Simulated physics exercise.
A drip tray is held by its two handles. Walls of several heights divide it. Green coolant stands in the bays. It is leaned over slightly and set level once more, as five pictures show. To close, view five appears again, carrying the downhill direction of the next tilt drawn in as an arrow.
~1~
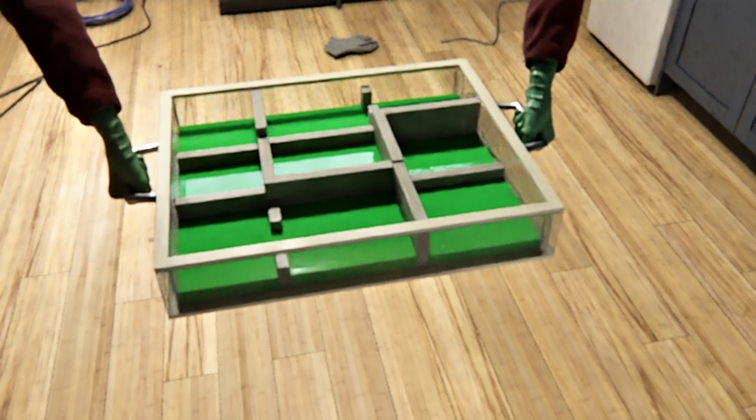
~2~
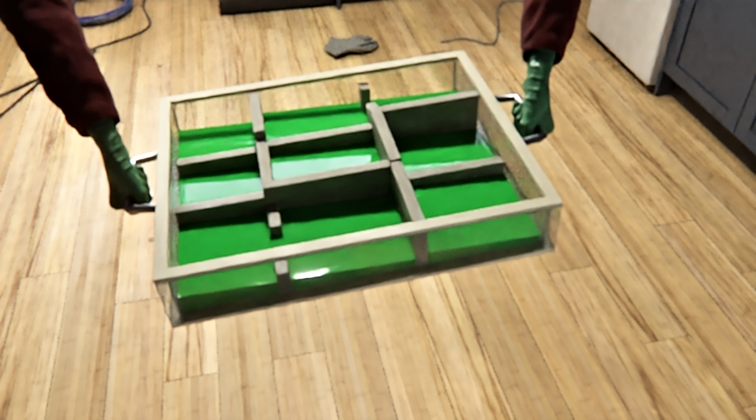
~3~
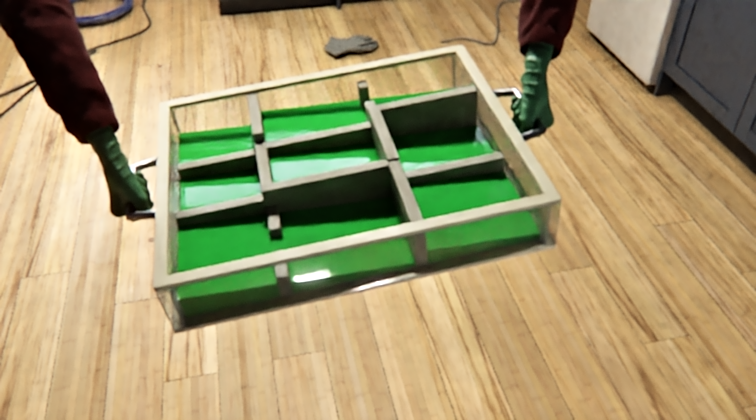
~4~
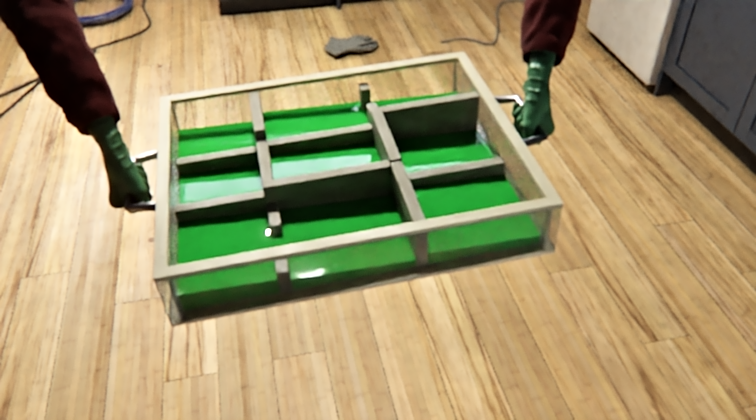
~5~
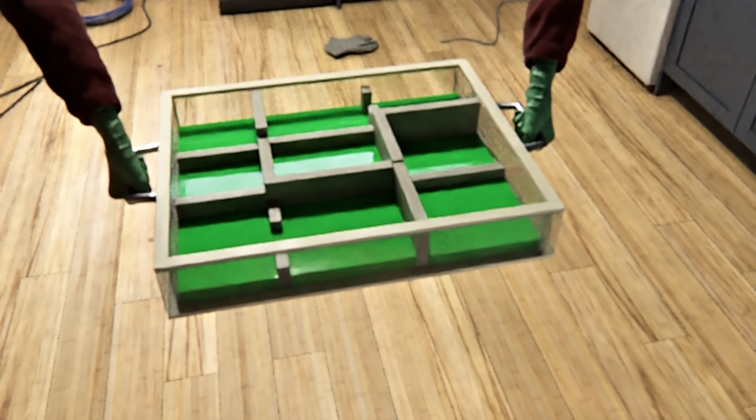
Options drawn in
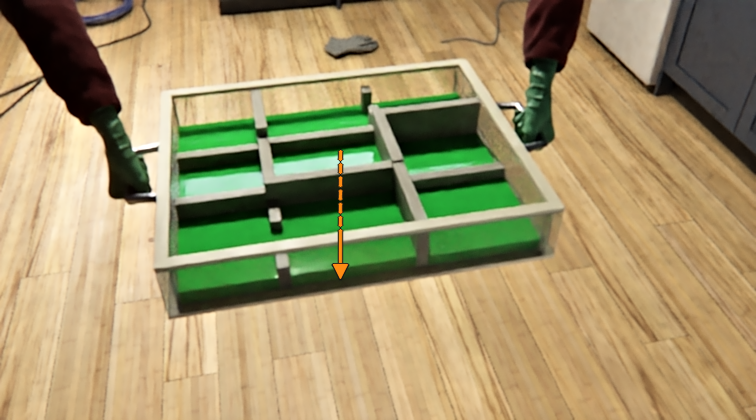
A divided tray of green liquid, held by gloved hands, tilts slightly left, then levels again.
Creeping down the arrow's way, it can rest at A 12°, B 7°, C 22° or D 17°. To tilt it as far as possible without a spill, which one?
The limit is C.
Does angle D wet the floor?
No.
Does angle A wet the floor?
No, that is safe.
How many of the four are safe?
All of them.
The arrow ends at (340, 273).
With A, nothing spills; the back middle bay holds the most.
With B, nothing spills; the central bay holds the most.
With C, nothing spills; the central bay holds the most.
With D, nothing spills; the central bay holds the most.
